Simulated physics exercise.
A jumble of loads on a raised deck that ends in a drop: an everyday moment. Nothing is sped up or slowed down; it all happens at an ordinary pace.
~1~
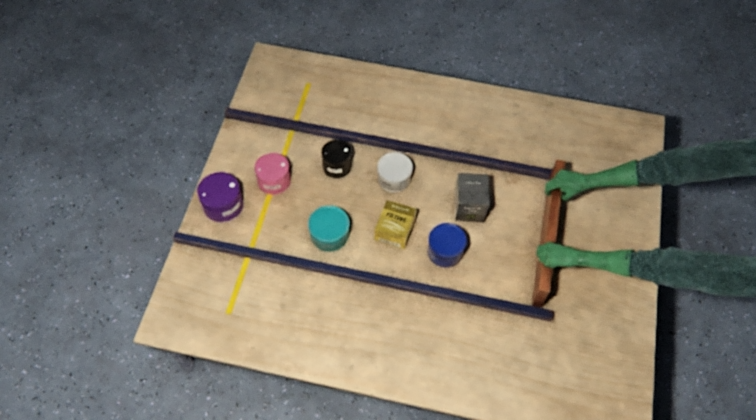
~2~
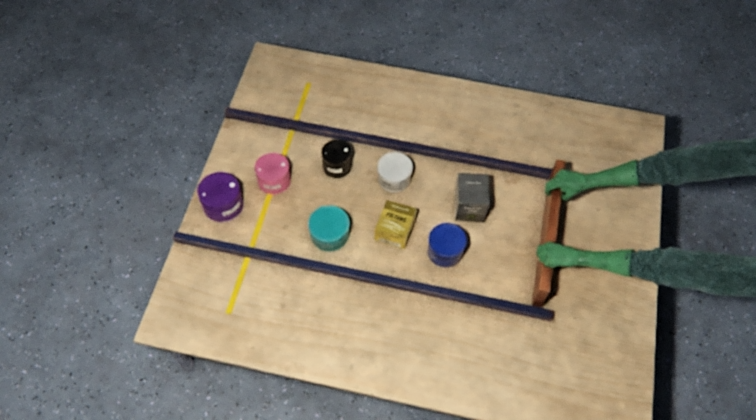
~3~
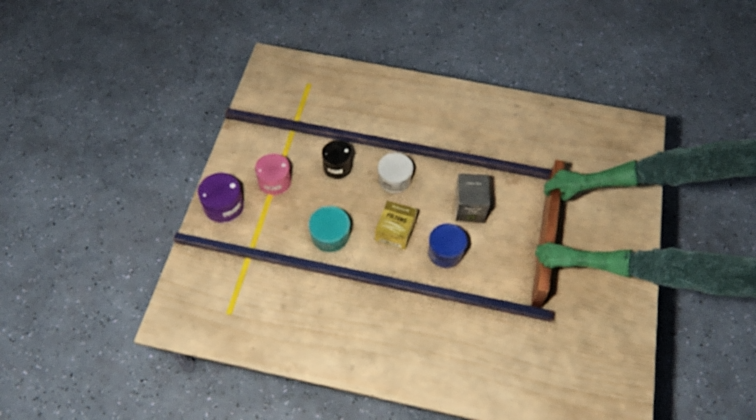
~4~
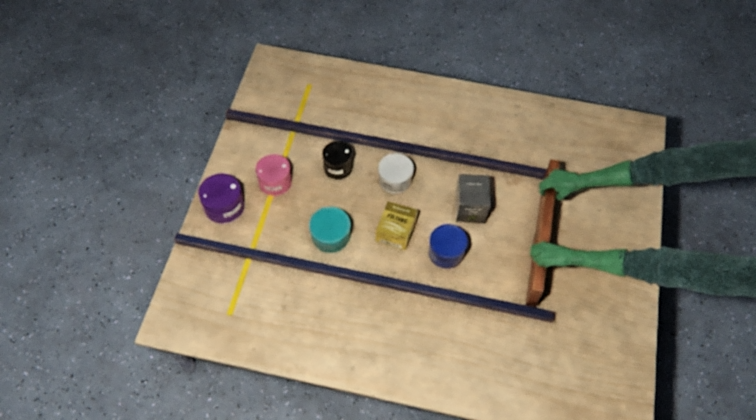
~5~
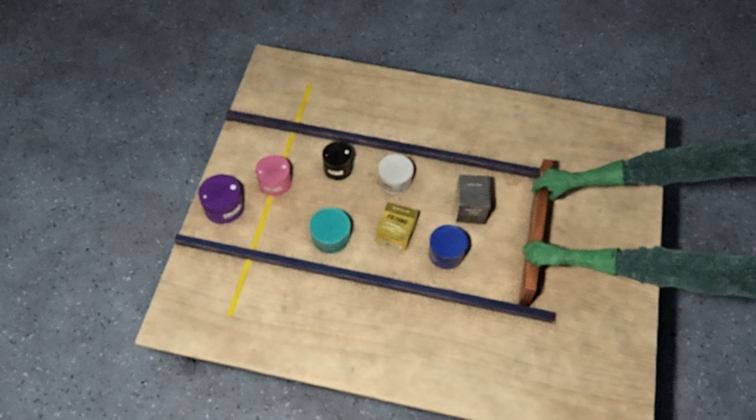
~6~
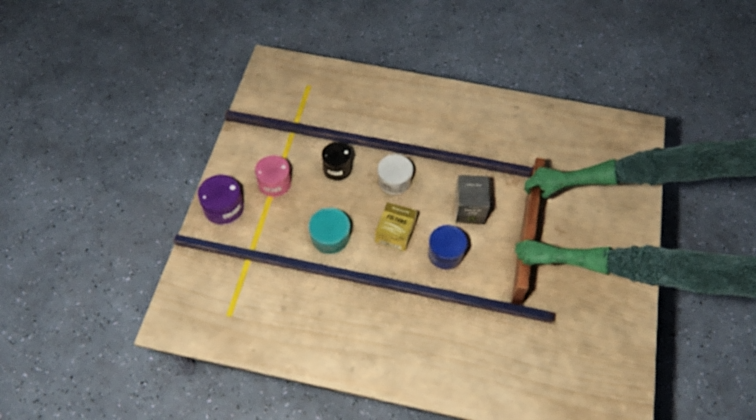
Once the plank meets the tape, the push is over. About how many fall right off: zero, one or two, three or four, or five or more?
The drop will claim one or two of them.
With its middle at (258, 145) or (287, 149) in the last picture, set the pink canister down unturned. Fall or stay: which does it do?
Taking them in order, it gets knocked off and then gets knocked off.
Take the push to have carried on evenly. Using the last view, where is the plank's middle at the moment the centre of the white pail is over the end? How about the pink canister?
When the white pail crosses, the middle is near (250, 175); when the pink canister crosses, near (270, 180).
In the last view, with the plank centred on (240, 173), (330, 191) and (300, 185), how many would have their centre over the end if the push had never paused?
In order of the places given, that's 6, 0 and 0.
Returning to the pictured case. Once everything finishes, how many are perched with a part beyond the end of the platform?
The count is 2.
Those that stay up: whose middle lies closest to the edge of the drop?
That would be the purple canister.
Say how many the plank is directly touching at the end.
The count comes out at 2.
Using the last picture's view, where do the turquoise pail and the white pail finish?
First: About (211, 221); second: About (240, 143).
Soon after, none off yet; purple canister at rest near (221, 200); pink canister at rest near (273, 176); black canister at rest near (337, 162).
Then, none off yet; purple canister at rest near (221, 200); pink canister at rest near (273, 176); black canister moved about its own width near (313, 157).
Further on, none off yet; purple canister at rest near (221, 200); pink canister moved a little near (259, 172); black canister moved well along near (254, 143).
At rest, the number that fall off is one or two; fallen, black canister.
